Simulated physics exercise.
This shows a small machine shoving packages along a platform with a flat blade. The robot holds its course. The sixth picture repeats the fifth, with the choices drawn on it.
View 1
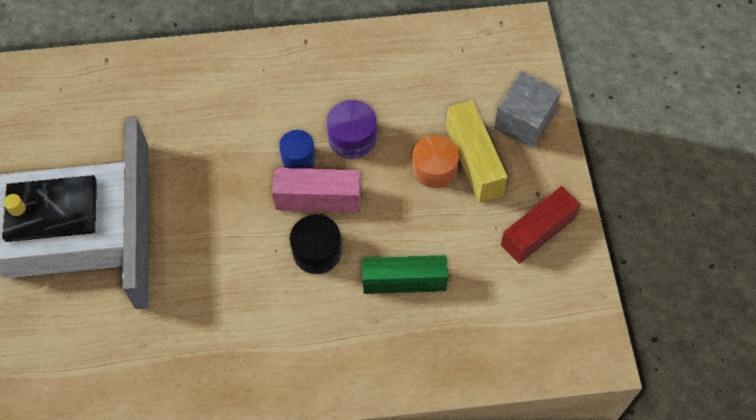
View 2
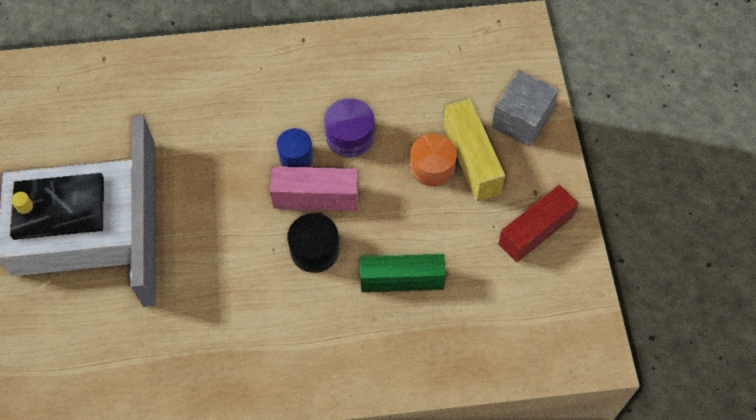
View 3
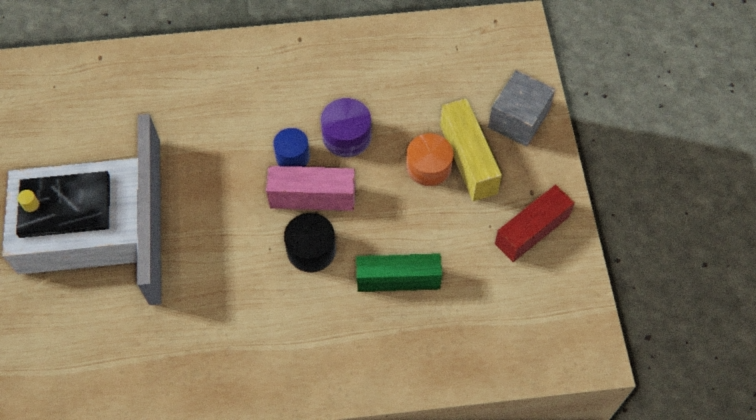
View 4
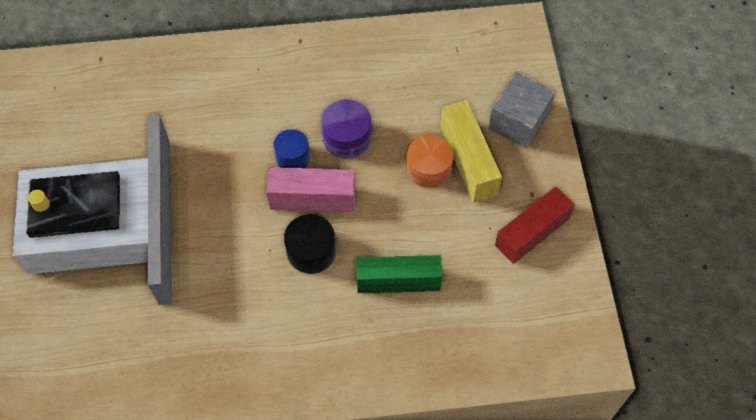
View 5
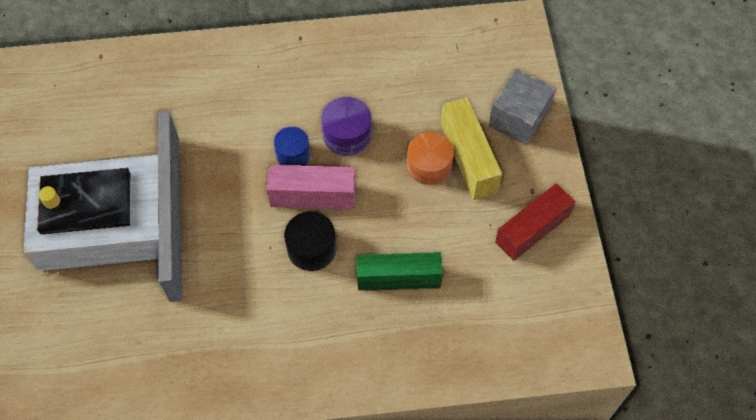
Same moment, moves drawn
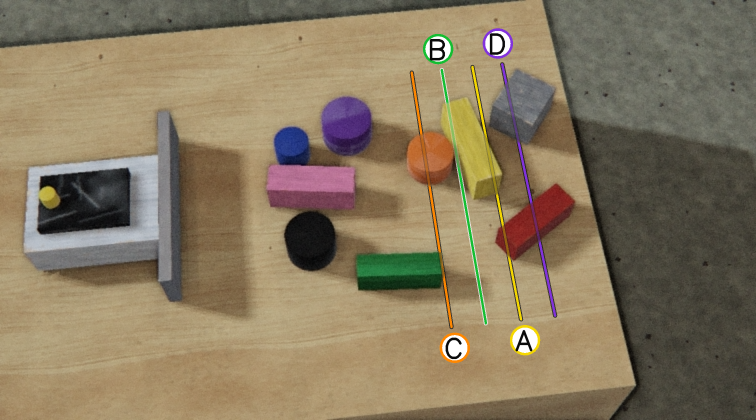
A small machine with a flat grey blade creeping right across a wooden platform towards colourful blocks and cylinders, which stay still.
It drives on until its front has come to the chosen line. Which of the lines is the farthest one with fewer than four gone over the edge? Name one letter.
Up to line D.
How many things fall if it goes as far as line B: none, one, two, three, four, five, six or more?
The count is none.
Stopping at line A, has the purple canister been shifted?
Yes.
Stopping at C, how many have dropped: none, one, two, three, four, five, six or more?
The count is none.
On the marked copy, A at (495, 184); B at (462, 188); C at (430, 191); D at (527, 181).
With D. Early on, robot (225, 186); purple canister (354, 124); black canister (335, 239).
Further on, robot (356, 173); orange canister (540, 184); red bar (545, 223).
At the end, robot (458, 163); yellow bar over the edge; grey crate over the edge; three fallen.
As for the rest, A is within the limit but short; B is within the limit but short; C is within the limit but short.
